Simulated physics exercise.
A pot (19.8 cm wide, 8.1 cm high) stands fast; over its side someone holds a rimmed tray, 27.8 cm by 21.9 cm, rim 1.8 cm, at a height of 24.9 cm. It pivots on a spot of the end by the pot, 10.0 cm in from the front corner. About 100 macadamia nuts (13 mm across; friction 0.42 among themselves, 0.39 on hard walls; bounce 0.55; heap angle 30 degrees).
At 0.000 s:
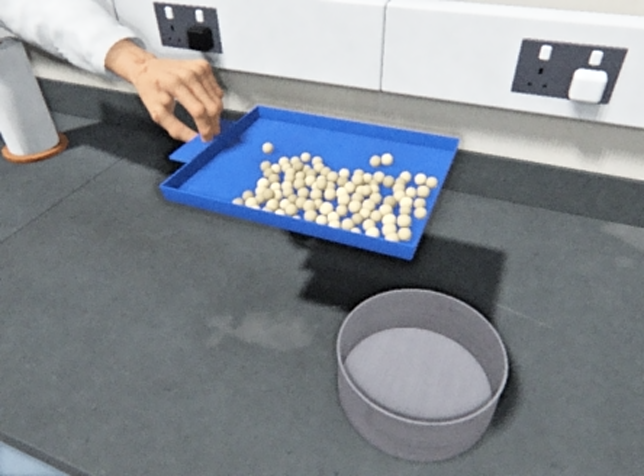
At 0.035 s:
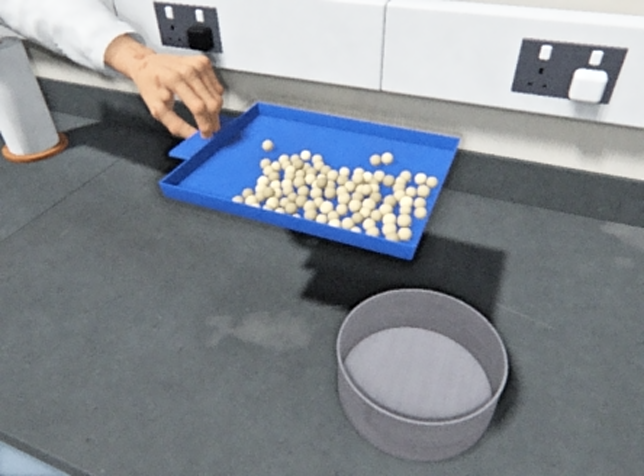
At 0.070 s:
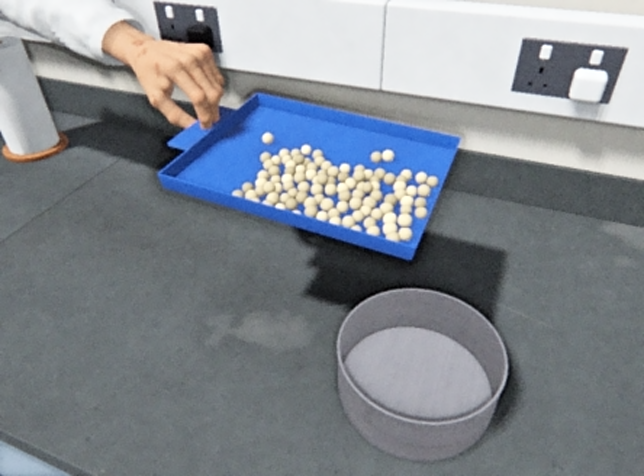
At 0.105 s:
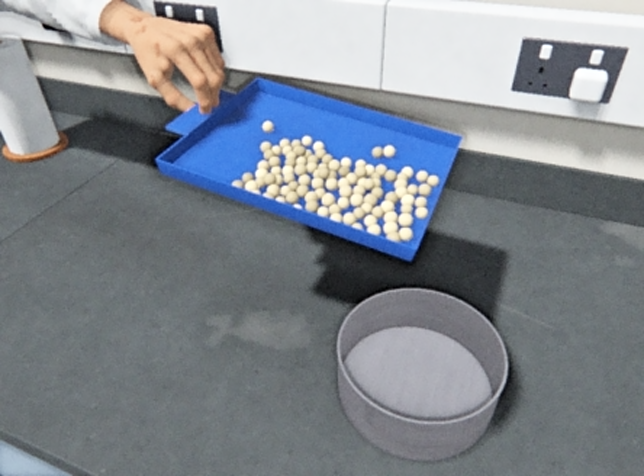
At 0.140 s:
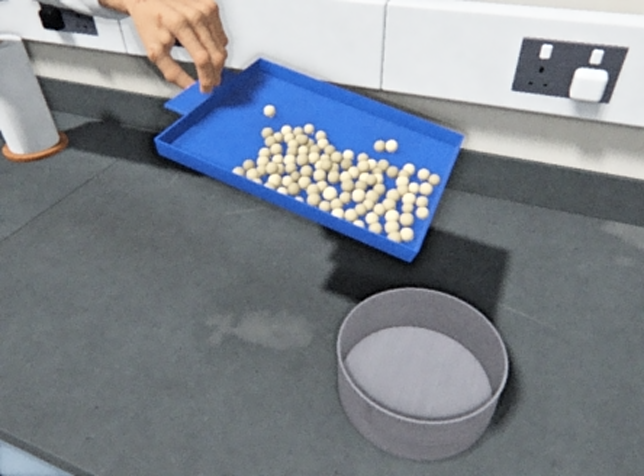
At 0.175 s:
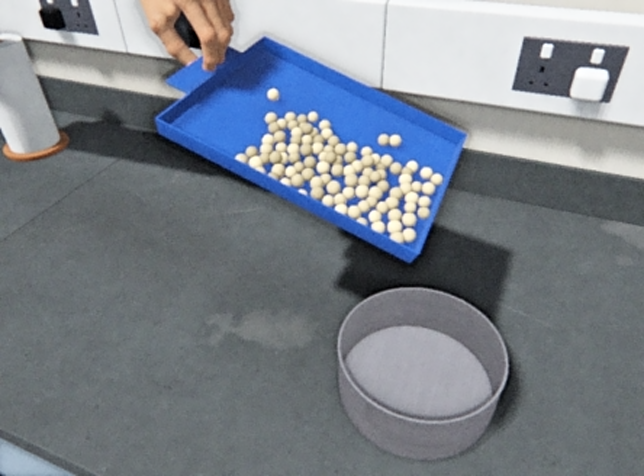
At the start, a hand holds the left end of a blue rimmed tray of pale round nuts, nearly level above a dark worktop, behind an empty grey pot. The hand then lifts that end, slowly at first and then faster, and the tray slants down toward the right, the nuts staying clustered.
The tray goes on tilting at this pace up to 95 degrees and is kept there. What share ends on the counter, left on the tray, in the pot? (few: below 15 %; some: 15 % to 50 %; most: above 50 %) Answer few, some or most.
Counter some, tray few, pot most.
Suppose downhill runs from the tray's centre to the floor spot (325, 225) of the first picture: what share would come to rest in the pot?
About 65 per cent.
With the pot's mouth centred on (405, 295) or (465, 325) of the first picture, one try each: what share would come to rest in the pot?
Some 20 and 80 per cent.
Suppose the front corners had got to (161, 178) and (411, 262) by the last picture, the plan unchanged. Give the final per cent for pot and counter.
Pot 70, counter 30.
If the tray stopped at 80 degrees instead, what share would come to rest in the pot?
It would be near 45 per cent.
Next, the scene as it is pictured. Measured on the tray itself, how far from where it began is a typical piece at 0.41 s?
Roughly 4 cm.
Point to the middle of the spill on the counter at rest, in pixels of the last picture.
At about (543, 346).
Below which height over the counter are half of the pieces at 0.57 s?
Some 30 cm.
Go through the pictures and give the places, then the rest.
Tray tilt 0 degrees, front corners at (163, 185) and (412, 245); middle of the pieces at (330, 195); pot at (421, 348), in the first picture.
Tray tilt 1 degrees, front corners at (163, 182) and (412, 245); middle of the pieces at (331, 194), in the second picture.
Tray tilt 3 degrees, front corners at (161, 173) and (413, 245), lowest corner right front; middle of the pieces at (331, 190), in the third picture.
Tray tilt 8 degrees, front corners at (159, 159) and (414, 247), lowest corner right front; middle of the pieces at (332, 185), in the fourth picture.
Tray tilt 13 degrees, front corners at (158, 139) and (415, 249), lowest corner right front; middle of the pieces at (334, 178), in the fifth picture.
Tray tilt 19 degrees, front corners at (160, 118) and (417, 251), lowest corner right front; middle of the pieces at (338, 171); pot at (421, 347). The tray's pace is about 165 degrees a second, in the sixth picture.
Then, at 0.41 s, tilt 58 degrees; the tray holds 100 %, the pot 0 %.
After 0.57 s, tilt 84 degrees; the tray holds 100 %, the pot 0 %.
After 0.85 s, tilt 95 degrees; the tray holds 15 %, the pot 45 %.
At rest (2.0 s), counter 20 %, tray 0 %, pot 80 %.
